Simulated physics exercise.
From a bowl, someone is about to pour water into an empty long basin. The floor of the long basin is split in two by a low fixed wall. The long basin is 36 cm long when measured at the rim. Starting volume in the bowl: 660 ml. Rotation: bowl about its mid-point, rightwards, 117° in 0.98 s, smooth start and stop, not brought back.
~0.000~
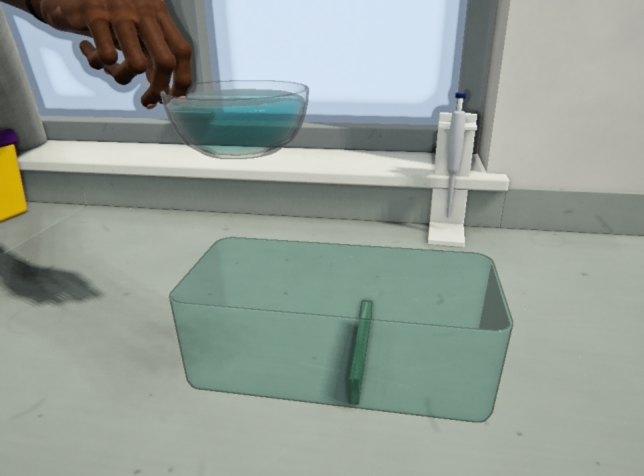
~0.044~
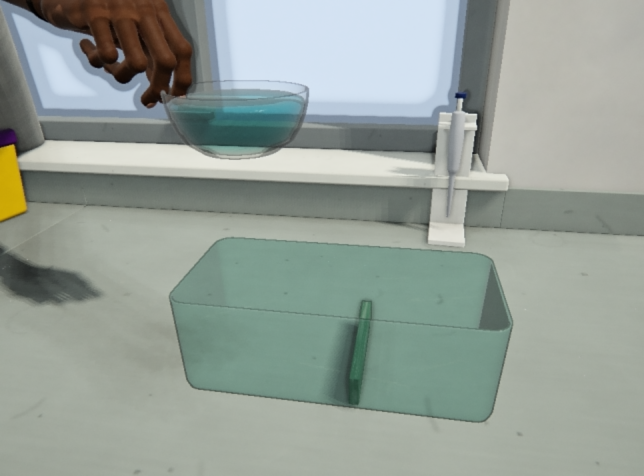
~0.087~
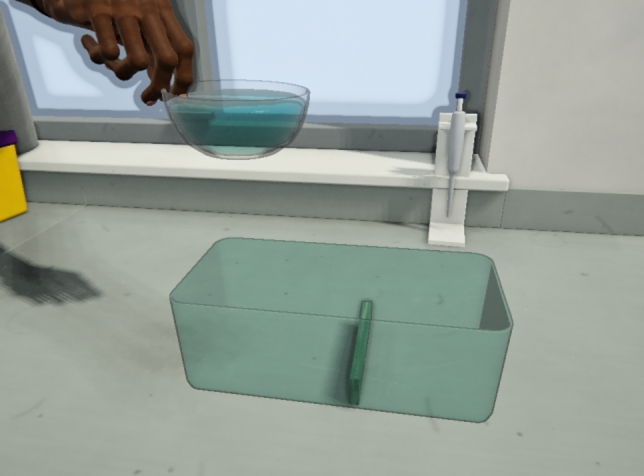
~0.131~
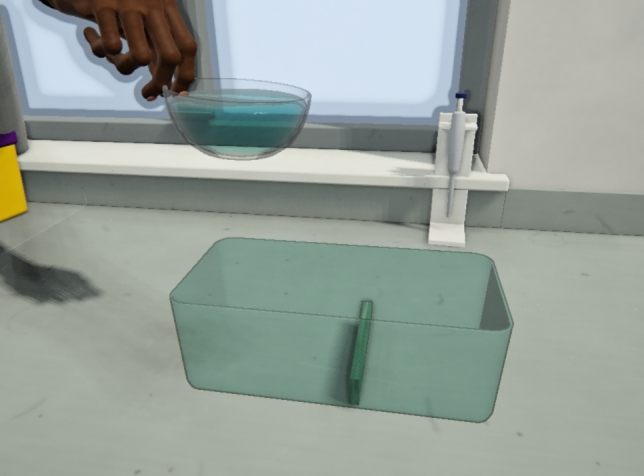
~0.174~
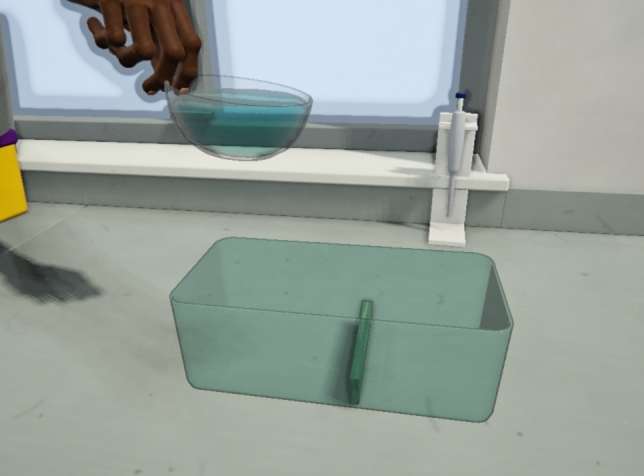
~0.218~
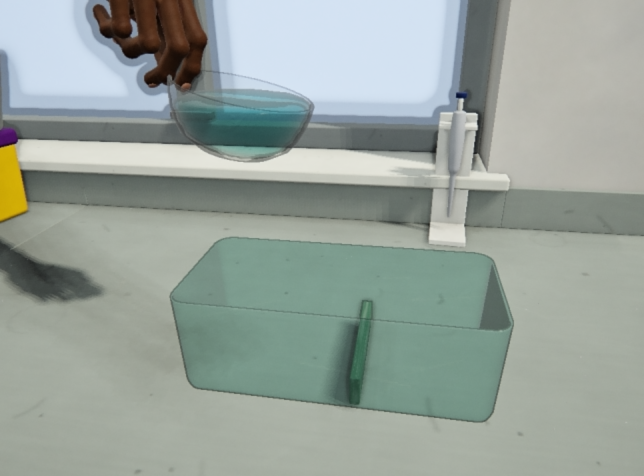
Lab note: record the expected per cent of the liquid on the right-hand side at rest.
Expected right-hand share: 63 per cent.
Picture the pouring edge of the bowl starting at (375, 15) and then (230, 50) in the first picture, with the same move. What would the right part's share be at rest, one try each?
85 and 10 %.
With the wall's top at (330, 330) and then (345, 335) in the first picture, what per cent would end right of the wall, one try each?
In order, 80 and 75 per cent.
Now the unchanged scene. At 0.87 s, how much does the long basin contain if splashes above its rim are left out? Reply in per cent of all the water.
Near 96 in a hundred.
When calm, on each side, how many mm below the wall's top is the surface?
The left side gives some 32 mm, the right side some 22 mm.
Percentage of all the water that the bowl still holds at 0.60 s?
26 %.
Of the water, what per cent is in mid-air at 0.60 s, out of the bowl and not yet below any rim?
Near 50 per cent of it all.
After 0.60 s the tilt is 78° and 25 per cent is still to pour, 4 is left of the wall and 20 right of it.
After 0.87 s the tilt is 114° and 0 per cent is still to pour, 33 is left of the wall and 62 right of it.
After 1.16 s the tilt is 117° and 0 per cent is still to pour, 36 is left of the wall and 63 right of it.
After 1.48 s the tilt is 117° and 0 per cent is still to pour, 36 is left of the wall and 63 right of it.
In the end 36 per cent lies left of the wall, 63 right of it and 1 outside.
